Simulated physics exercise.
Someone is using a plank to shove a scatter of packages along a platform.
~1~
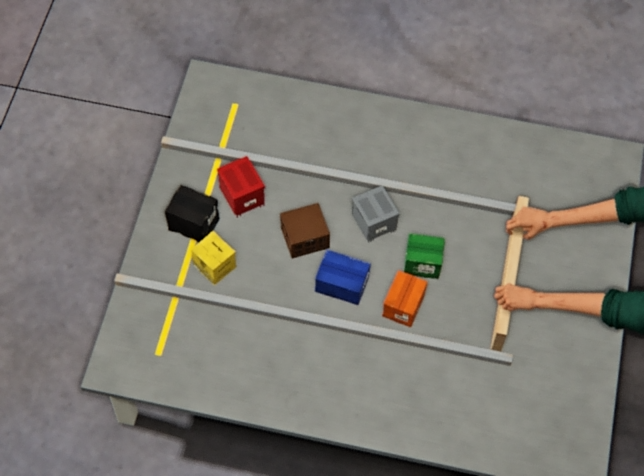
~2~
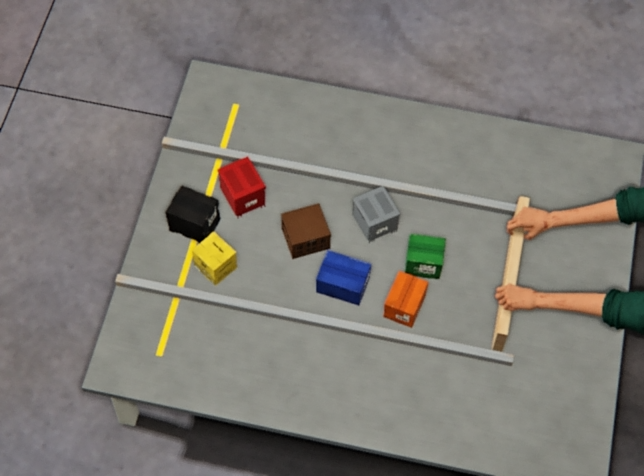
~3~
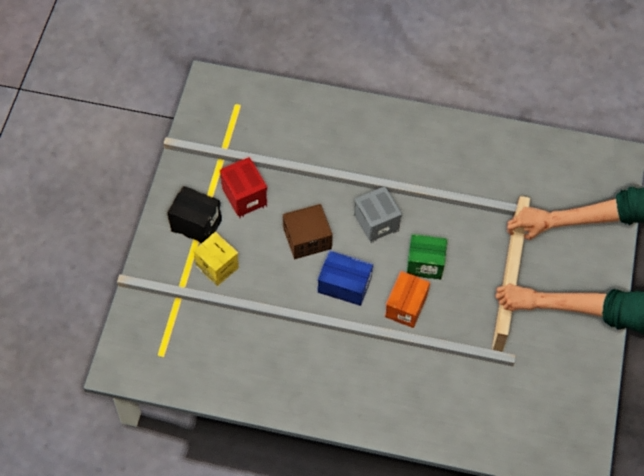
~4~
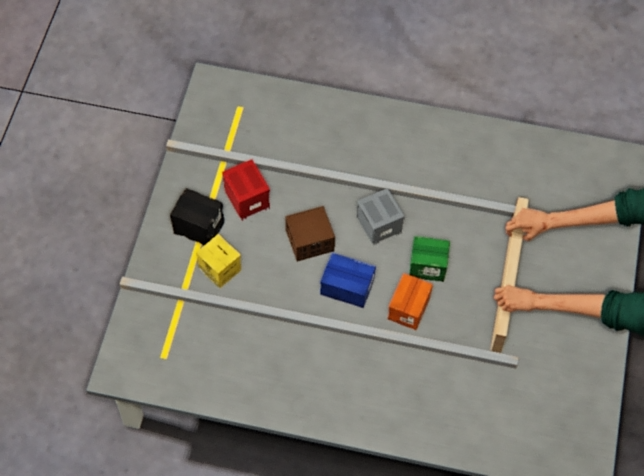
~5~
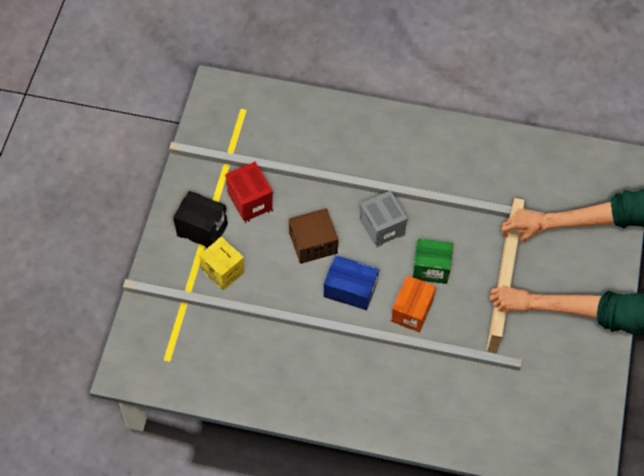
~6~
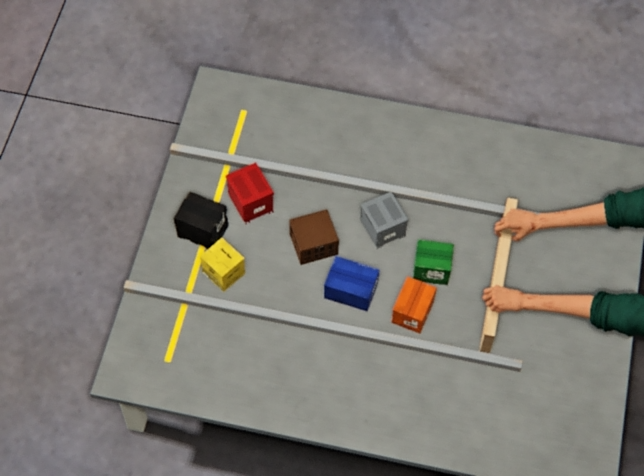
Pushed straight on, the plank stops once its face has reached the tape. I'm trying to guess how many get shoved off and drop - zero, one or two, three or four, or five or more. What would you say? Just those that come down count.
I would say one or two.
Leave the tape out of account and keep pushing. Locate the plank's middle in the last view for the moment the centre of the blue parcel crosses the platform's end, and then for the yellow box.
Blue parcel: (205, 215); yellow box: (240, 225).
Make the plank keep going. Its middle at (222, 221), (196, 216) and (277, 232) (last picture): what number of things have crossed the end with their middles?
That makes 2, 5, 0.
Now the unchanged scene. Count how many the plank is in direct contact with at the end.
The number is 3.
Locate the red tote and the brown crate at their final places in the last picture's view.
You'll find the first one at (172, 164) and the second at (156, 202).
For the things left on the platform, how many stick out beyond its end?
That'd be 3.
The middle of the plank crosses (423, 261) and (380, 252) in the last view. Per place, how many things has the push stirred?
The number moved is 2 and then 4.
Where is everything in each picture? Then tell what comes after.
The first picture shows black parcel (193, 215); yellow box (214, 259); red tote (241, 187); plank (510, 274); tape (199, 222).
The second picture shows yellow box (215, 259); blue parcel (343, 278).
The third picture shows red tote (244, 188); grey tote (377, 215).
The fourth picture shows black parcel (198, 218); orange box (410, 302).
The fifth picture shows yellow box (222, 264); plank (506, 276).
The sixth picture shows black parcel (202, 222); yellow box (223, 265); red tote (250, 194); plank (499, 275); tape (208, 229).
Soon after, none off yet; black parcel at rest near (202, 222); yellow box at rest near (223, 265); red tote at rest near (250, 194).
Then, none off yet; black parcel at rest near (202, 222); yellow box at rest near (223, 265); red tote moving near (249, 192).
Further on, none off yet; black parcel moved about its own width near (166, 216); yellow box moved well along near (158, 256); red tote moved about its own width near (223, 175).
At rest, the number that fall off is one or two; fallen, yellow box and black parcel.
